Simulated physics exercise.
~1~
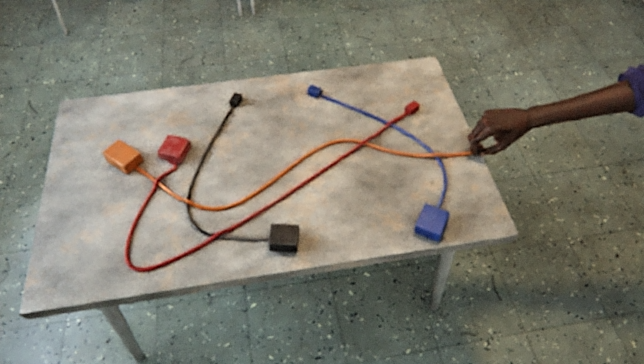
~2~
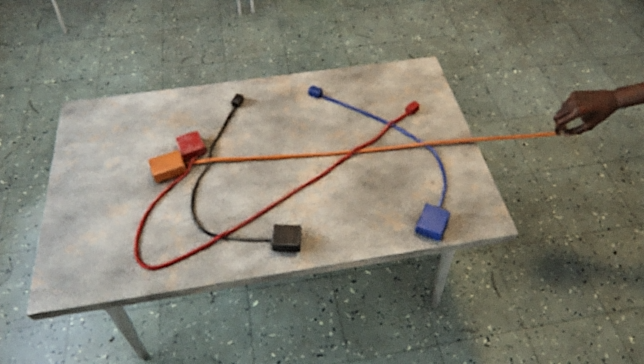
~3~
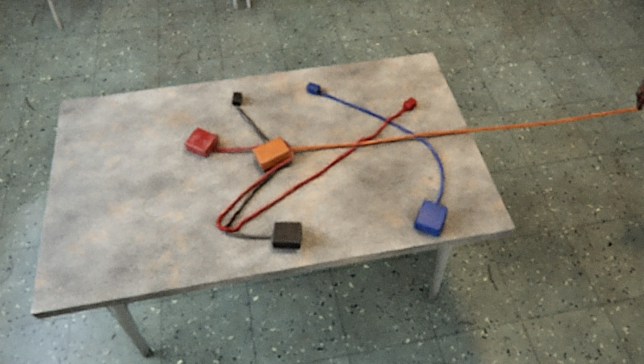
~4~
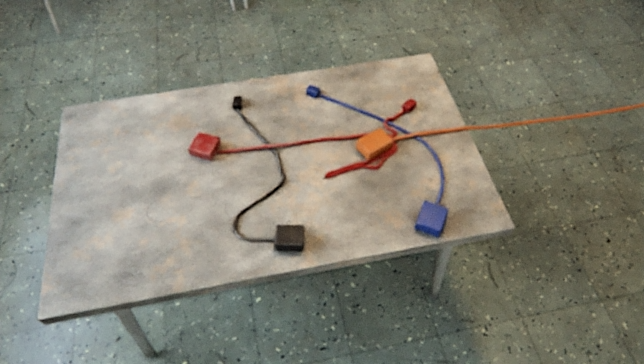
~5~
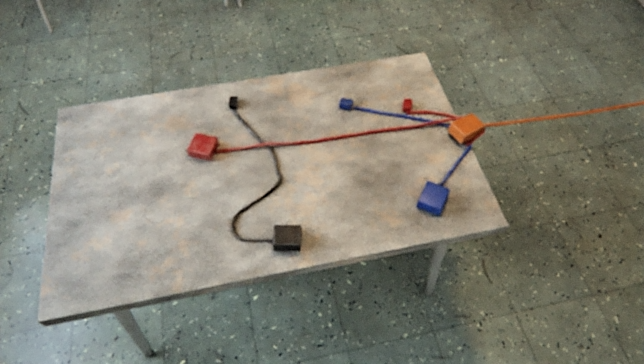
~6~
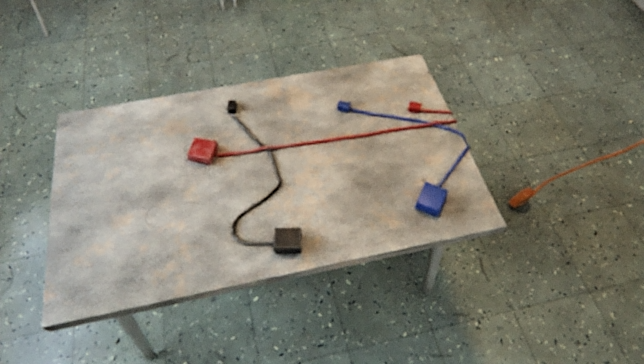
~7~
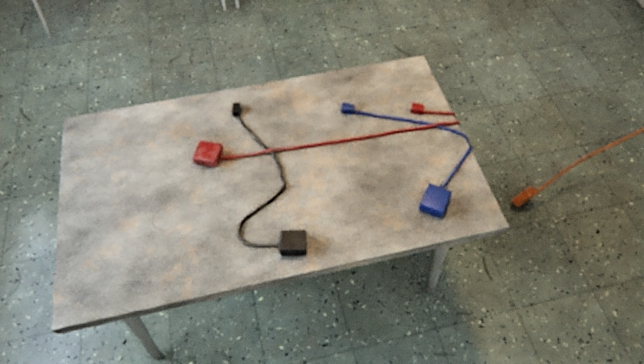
An orange lead with a block charger is pulled off a mottled grey folding table, seen from above at an angle in a room with a speckled tile floor. Red, black and blue leads lie crossed with it, the red and orange chargers at left, the black near the front and the blue at right. A hand at the right edge draws the orange lead taut and hauls it rightward. Its charger slides across the table, nudging the red charger slightly right and dragging the red lead along. It then shifts the blue lead and drops over the right edge, while the black charger stays put.
